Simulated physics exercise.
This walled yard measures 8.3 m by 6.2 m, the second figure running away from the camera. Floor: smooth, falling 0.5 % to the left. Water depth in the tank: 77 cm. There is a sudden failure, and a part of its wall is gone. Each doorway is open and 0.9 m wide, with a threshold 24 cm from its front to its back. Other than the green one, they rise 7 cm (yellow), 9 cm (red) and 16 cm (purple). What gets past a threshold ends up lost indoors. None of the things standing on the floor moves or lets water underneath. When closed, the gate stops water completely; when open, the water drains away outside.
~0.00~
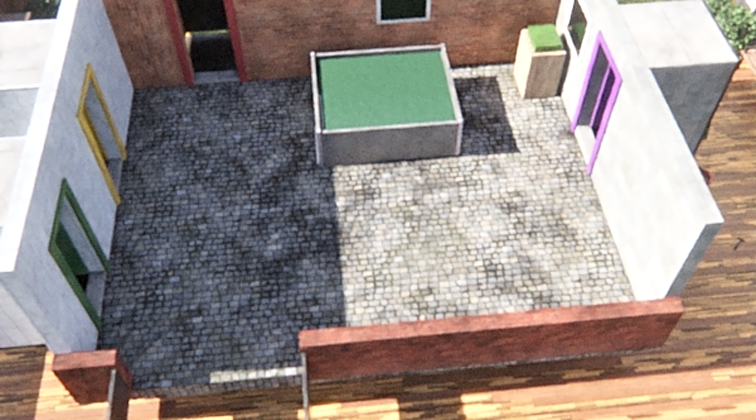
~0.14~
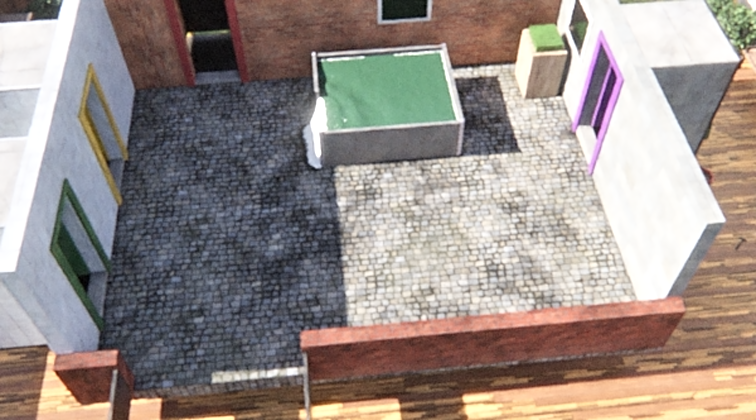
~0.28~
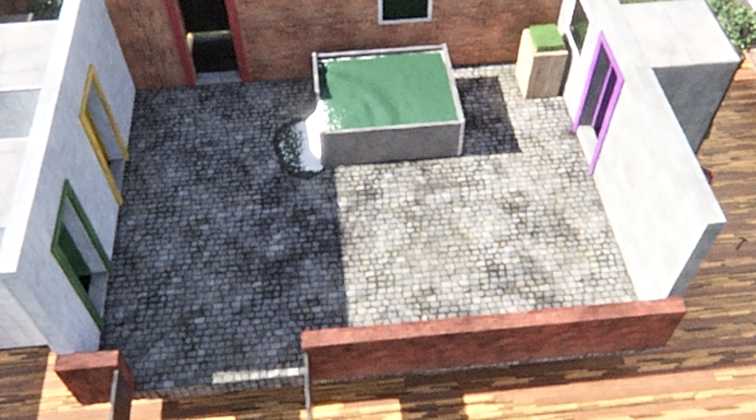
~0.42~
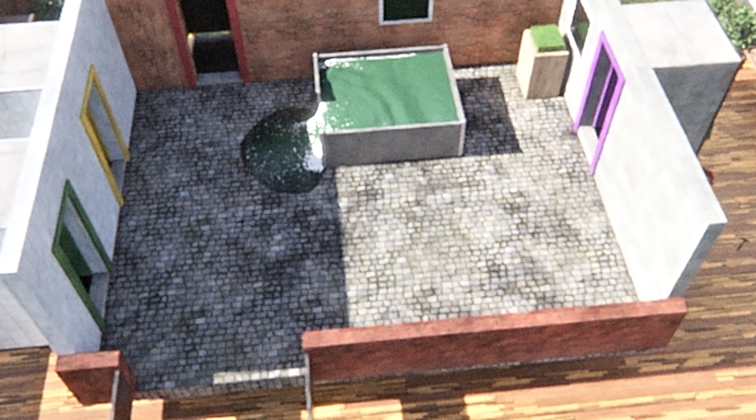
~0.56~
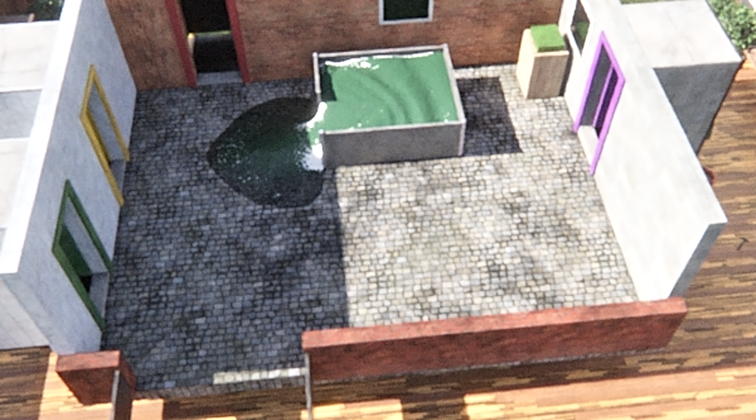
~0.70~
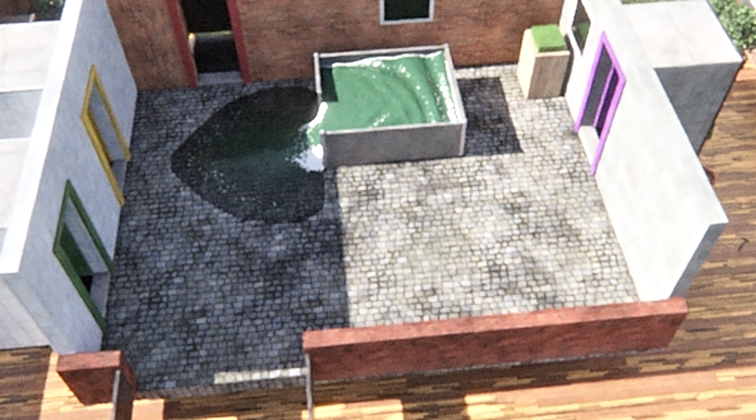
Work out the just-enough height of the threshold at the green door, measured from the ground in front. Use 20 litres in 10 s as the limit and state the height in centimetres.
It works out at roughly 12 cm.
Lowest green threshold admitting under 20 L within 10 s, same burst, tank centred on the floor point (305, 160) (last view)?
About 14.0 centimetres.
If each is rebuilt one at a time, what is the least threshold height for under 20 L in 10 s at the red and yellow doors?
Close to 10.5 cm (red) and close to 25 cm (yellow).
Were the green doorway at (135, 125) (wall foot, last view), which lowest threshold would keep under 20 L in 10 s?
Roughly 22 cm.
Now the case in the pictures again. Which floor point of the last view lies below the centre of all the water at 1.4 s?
I'd put it close to (344, 133).
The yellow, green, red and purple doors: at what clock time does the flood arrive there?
Yellow 0.9 s, green 1.8 s, red 1.0 s, purple not within the 10 s.
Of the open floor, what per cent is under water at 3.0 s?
Approximately 35 % of it.
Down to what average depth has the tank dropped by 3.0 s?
The mean depth is roughly 39 cm.
After 1.4 s water covers 30 % of the floor, deepest (44 cm) near (317, 152); it has not reached the green door.
After 3.0 s water covers 35 % of the floor, deepest (32 cm) near (98, 369); 14 cm at the green door, 16 litres in over its 10 cm threshold.
After 10.0 s water covers 65 % of the floor, deepest (14 cm) near (97, 380); 10 cm at the green door, 38 litres in over its 10 cm threshold.
At the green door as built, the water arrived by 1.8 s and peaked near 18 cm at 2.2 s.
With a threshold of 11 cm, 28 litres would have come in within the 10 s; with 13 cm, 14 litres. So under 20 litres takes about 12 cm.
